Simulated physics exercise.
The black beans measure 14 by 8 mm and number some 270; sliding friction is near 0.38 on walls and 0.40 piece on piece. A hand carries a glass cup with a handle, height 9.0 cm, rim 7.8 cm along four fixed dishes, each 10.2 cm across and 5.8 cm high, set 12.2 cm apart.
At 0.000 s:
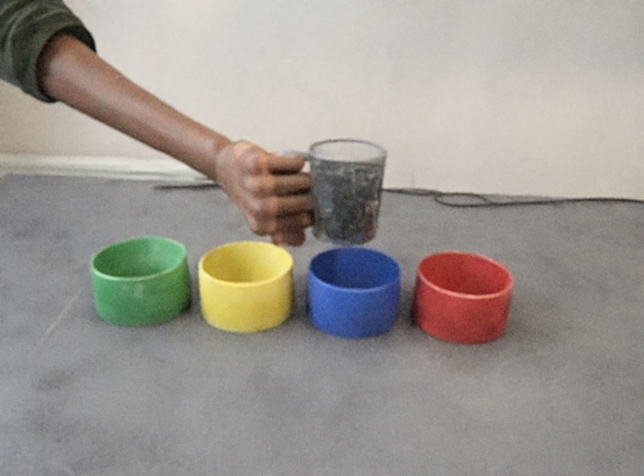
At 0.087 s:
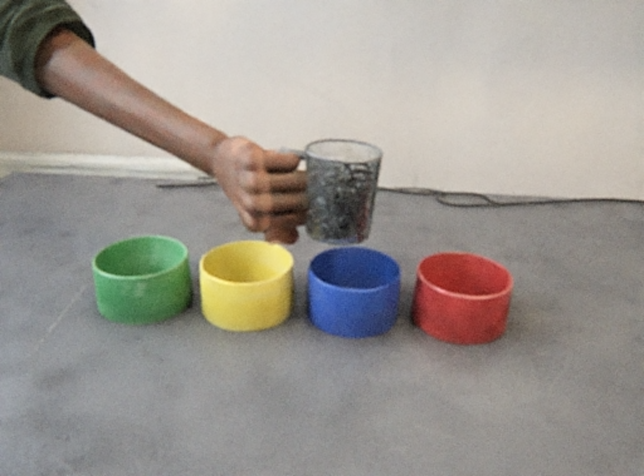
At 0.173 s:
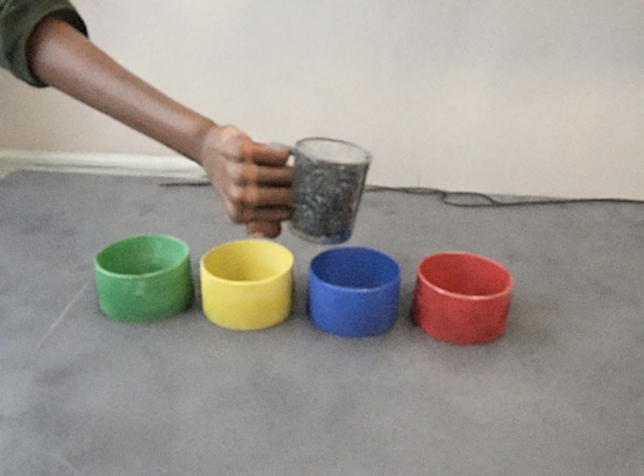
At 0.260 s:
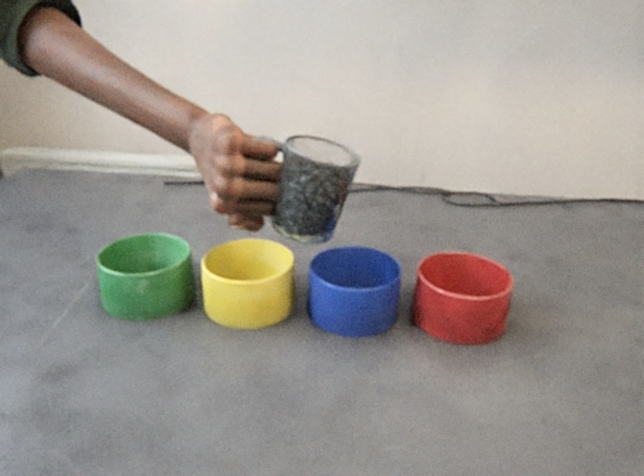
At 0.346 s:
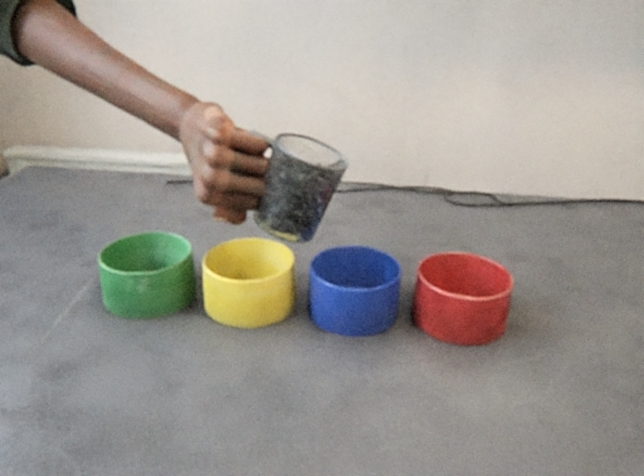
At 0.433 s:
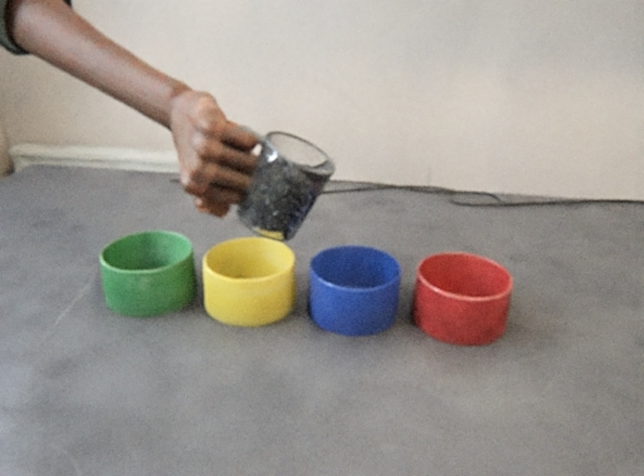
A hand holding a clear cup of small black pieces by its handle starts upright above the blue dish, in a row of green, yellow, blue and red dishes. It moves left toward the space above the yellow dish while steadily tilting the cup's rim to the right, the pieces staying inside.
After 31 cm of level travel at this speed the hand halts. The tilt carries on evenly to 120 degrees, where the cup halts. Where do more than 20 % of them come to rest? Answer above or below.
Red dish: Below; blue dish: Below; green dish: Above; yellow dish: Below; on the counter: Below.
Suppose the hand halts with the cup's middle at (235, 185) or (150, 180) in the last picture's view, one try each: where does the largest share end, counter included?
Most goes to: Yellow, then counter.
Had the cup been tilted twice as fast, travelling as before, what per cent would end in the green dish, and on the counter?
Green 0; counter 20.
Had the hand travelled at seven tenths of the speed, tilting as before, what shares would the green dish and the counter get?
Then: Green 50, counter 30.
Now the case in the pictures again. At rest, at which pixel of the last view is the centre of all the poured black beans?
Near (145, 275).
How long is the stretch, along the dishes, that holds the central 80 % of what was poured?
Some 6 cm.
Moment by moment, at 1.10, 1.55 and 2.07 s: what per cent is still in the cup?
In turn: 100, 90, 15.
Then, at 1.10 s, tilt 69 degrees; cup holds 100 %.
After 1.55 s, tilt 99 degrees; cup holds 90 %, green 5 %.
After 2.07 s, tilt 120 degrees; cup holds 15 %, green 80 %.
By 2.7 s all is still; red 0 %, blue 0 %, green 95 %, yellow 0 %, counter 5 %.
